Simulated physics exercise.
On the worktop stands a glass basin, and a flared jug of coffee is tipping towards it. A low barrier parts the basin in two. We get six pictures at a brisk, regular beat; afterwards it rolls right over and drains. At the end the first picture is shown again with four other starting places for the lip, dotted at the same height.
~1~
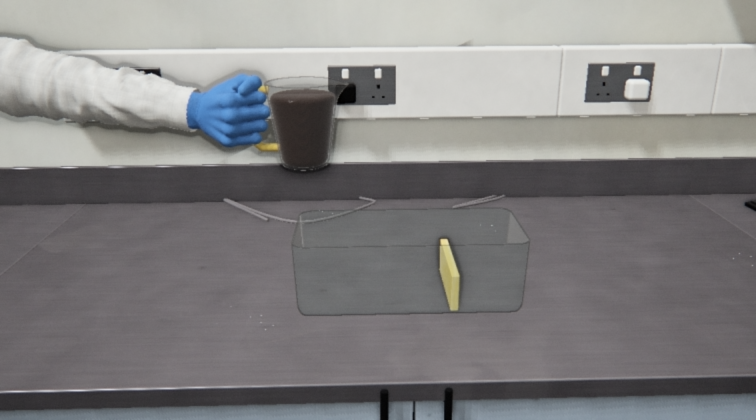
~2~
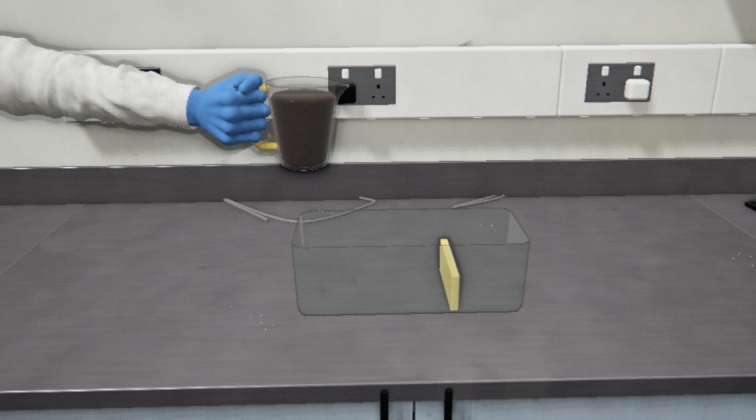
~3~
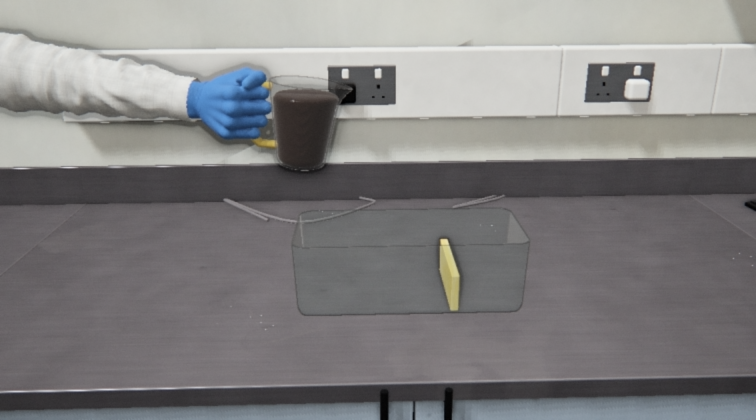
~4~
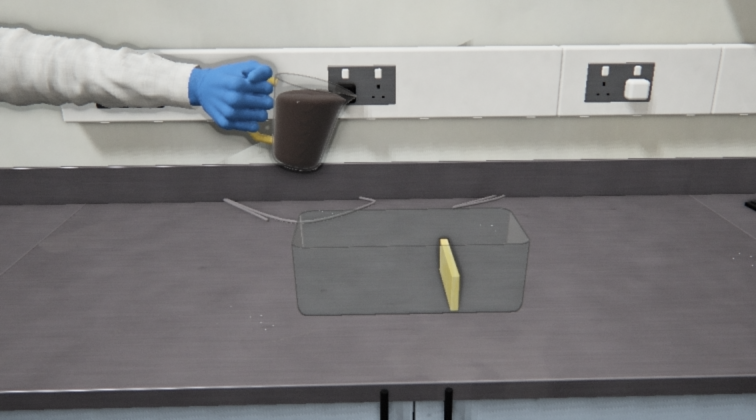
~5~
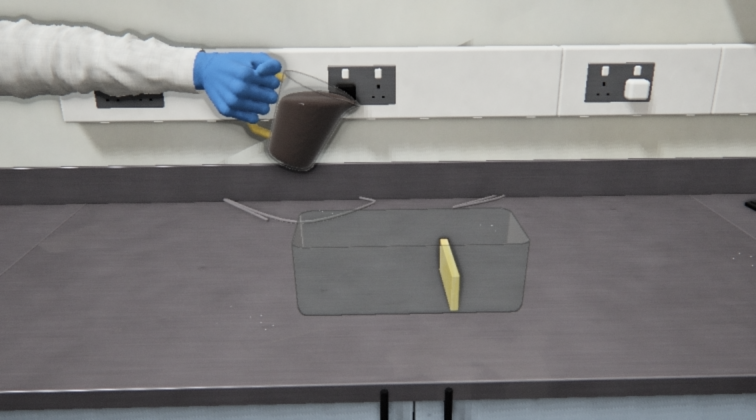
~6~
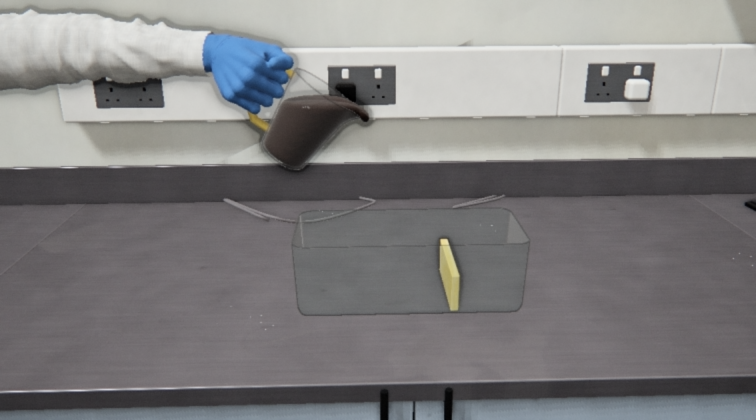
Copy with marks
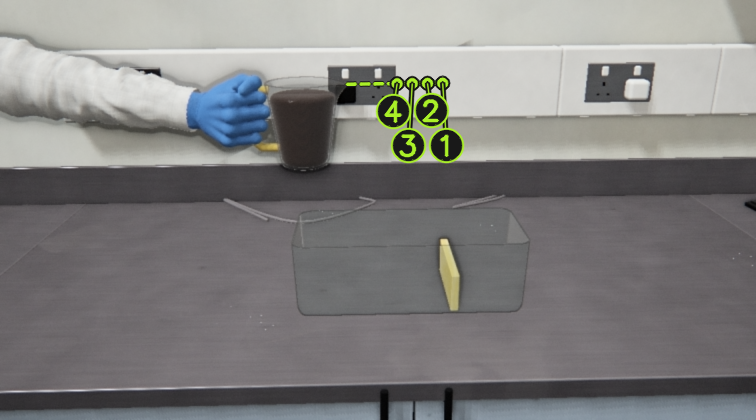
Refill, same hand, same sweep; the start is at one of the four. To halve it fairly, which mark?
Take 3.
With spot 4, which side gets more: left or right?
More ends on the left.
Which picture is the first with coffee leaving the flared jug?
Picture 6.
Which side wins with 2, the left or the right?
The right side.
In lime, 1 at (442, 83); 2 at (427, 83); 3 at (412, 83); 4 at (397, 83).
If 1 is chosen, about 14 % ends left of the wall and 81 % right of it; 5 % is lost outside.
If 2 is chosen, about 21 % ends left of the wall and 76 % right of it; 3 % is lost outside.
If 3 is chosen, about 46 % ends left of the wall and 52 % right of it.
If 4 is chosen, about 74 % ends left of the wall and 23 % right of it; 3 % is lost outside.
